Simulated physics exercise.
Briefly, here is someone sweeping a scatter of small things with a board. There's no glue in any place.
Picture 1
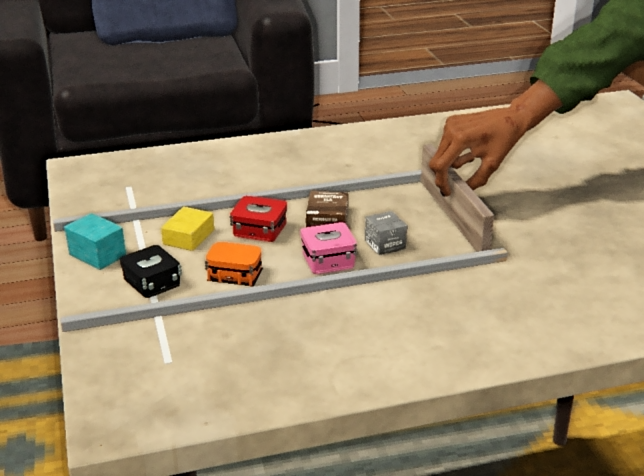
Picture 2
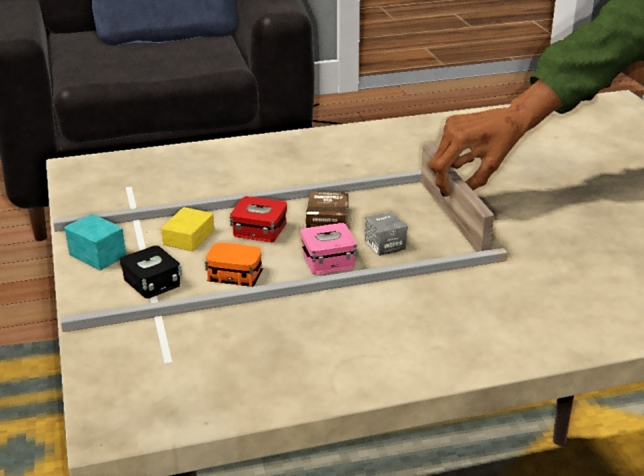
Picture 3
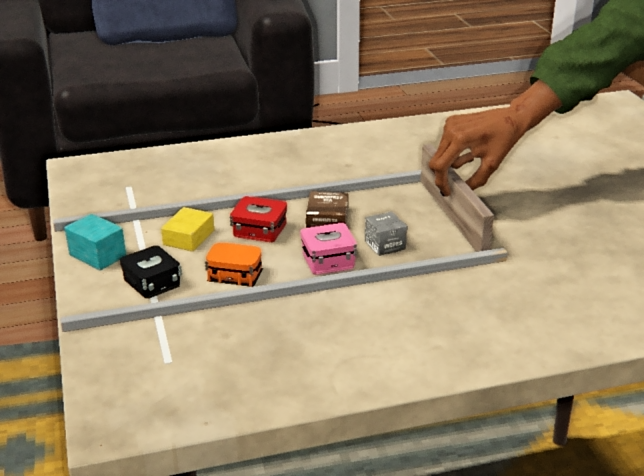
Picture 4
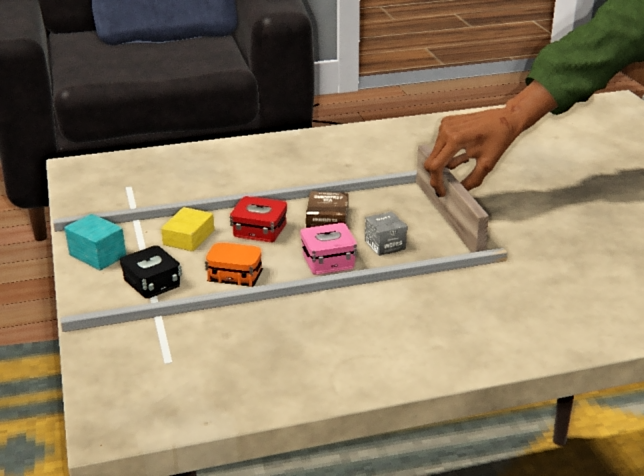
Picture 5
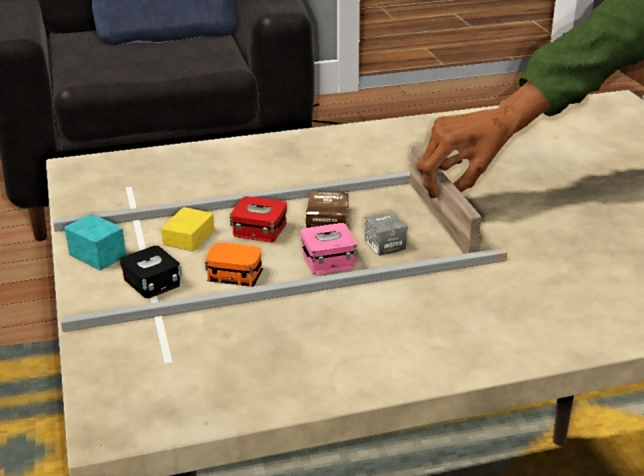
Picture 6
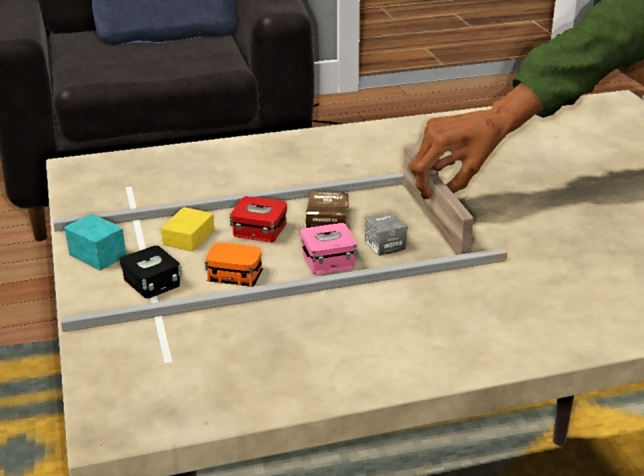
Hand in a green sleeve holding a wooden board still, then sliding it slightly left between rails toward unmoving colourful little boxes.
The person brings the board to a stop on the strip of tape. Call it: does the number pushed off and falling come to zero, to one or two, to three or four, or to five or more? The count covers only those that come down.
It comes to three or four.
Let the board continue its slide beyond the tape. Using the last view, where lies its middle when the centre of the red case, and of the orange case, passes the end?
Approx. (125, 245) for the first, approx. (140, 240) for the second.
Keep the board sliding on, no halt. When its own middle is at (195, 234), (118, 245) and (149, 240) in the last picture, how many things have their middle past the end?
Going through the three positions, you'd get 2, 5 and 3.
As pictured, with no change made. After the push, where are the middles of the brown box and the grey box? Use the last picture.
Brown box at about (120, 235), grey box at about (129, 251).
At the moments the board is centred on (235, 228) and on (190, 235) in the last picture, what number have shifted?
Counts: 8 and 8.
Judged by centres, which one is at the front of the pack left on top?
I'd say the orange case.
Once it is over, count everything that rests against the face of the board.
The count in contact is 2.
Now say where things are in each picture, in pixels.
In the first frame, turquoise block (96, 241); black case (151, 273); yellow block (188, 228); board (454, 197); tape (146, 262).
In the second frame, black case (151, 273); board (454, 197).
In the third frame, yellow block (188, 229); pink case (328, 249).
In the fourth frame, turquoise block (96, 242); brown box (328, 211).
In the fifth frame, black case (151, 273); orange case (235, 265).
In the sixth frame, turquoise block (96, 242); black case (151, 273); yellow block (188, 229); board (436, 200); tape (146, 262).
Soon after, none off yet; turquoise block at rest near (96, 242); black case at rest near (151, 273); yellow block at rest near (188, 229).
In the end, the number that fall off is three or four; gone, yellow block, black case and turquoise block.
